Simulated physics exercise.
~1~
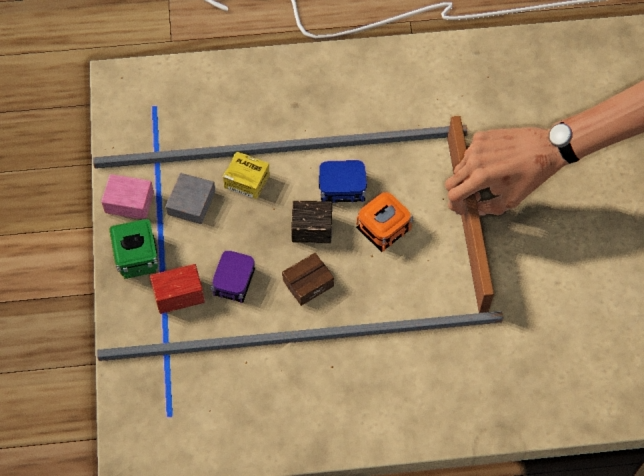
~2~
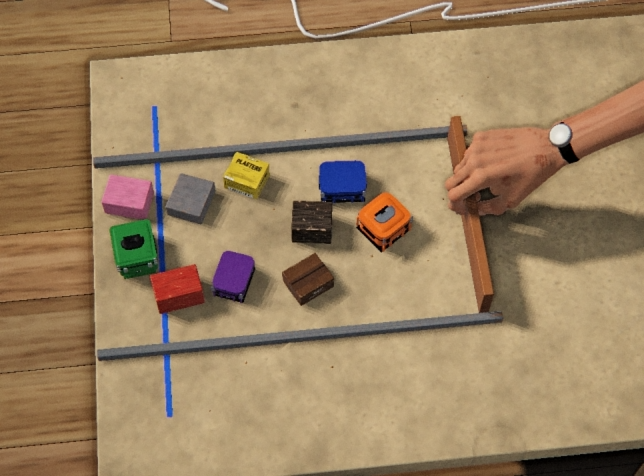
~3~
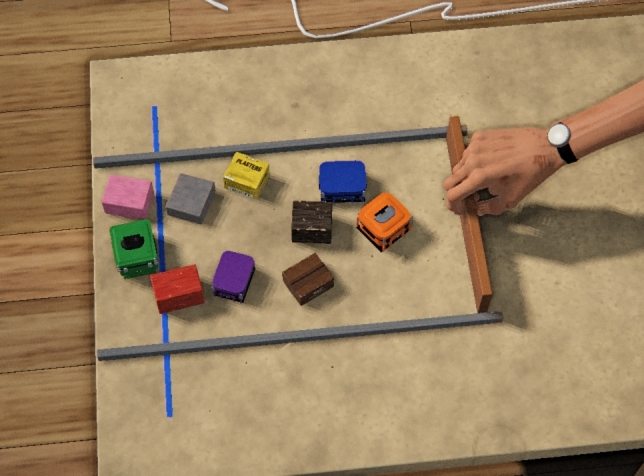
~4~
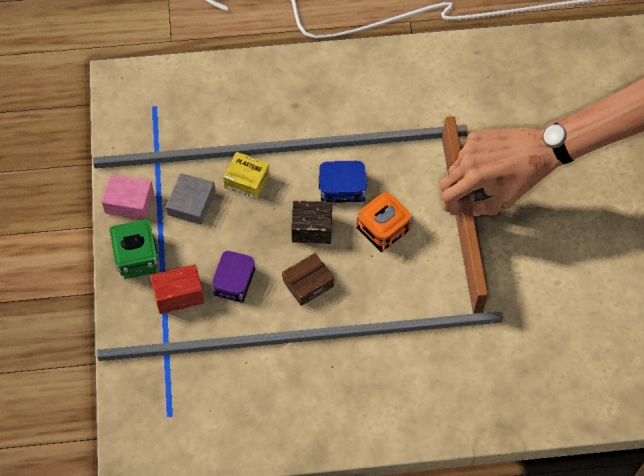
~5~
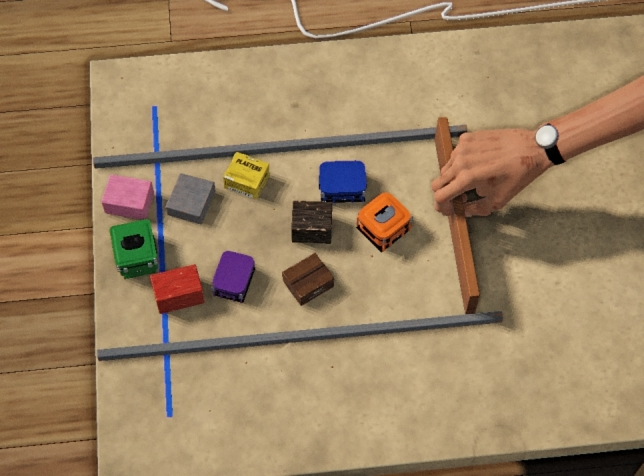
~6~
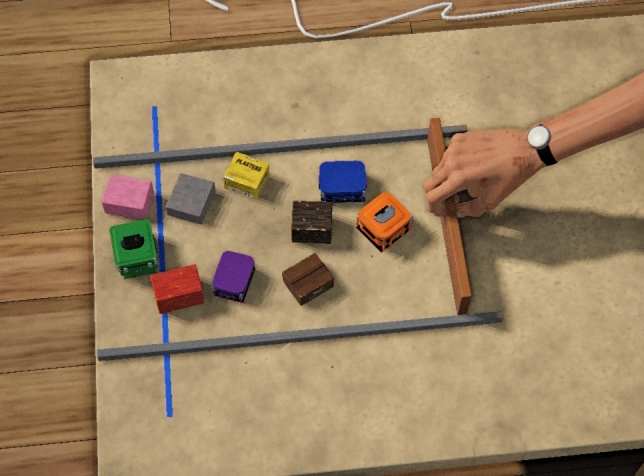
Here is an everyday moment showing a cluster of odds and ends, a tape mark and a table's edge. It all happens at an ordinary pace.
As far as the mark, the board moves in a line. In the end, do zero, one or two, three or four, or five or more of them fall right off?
Three or four of them do.
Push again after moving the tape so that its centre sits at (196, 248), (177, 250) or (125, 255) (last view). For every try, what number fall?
Going through them in order, you'd see 1, 4 and 7.
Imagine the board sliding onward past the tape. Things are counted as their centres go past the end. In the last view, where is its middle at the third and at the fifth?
Its middle is near (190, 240) and then near (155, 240).
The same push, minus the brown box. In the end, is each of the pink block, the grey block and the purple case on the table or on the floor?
Pink block: Over the edge. Grey block: Over the edge. Purple case: Still there.
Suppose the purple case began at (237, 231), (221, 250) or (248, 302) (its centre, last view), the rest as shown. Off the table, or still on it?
Taking the places in the order given: It drops, it drops, it holds firm.
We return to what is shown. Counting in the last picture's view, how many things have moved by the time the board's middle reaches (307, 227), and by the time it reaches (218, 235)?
Tally: First 5; then 10.
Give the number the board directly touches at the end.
That would be 3 of them.
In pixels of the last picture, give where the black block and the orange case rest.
Middles: Around (98, 238) and around (139, 234).
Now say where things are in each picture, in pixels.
Pink block (128, 197); green case (135, 249); red block (178, 289); board (469, 212); tape (162, 251), in the first frame.
Green case (135, 249); brown box (308, 279), in the second frame.
Red block (178, 289); black block (312, 222), in the third frame.
Pink block (128, 197); blue case (343, 182), in the fourth frame.
Green case (135, 249); grey block (191, 199), in the fifth frame.
Pink block (128, 197); green case (135, 249); red block (178, 289); board (448, 214); tape (162, 251), in the sixth frame.
Soon after, none off yet; pink block at rest near (128, 197); green case at rest near (135, 249); red block at rest near (178, 289).
In the end, the number that fall off is three or four; gone, grey block, red block, green case and pink block.
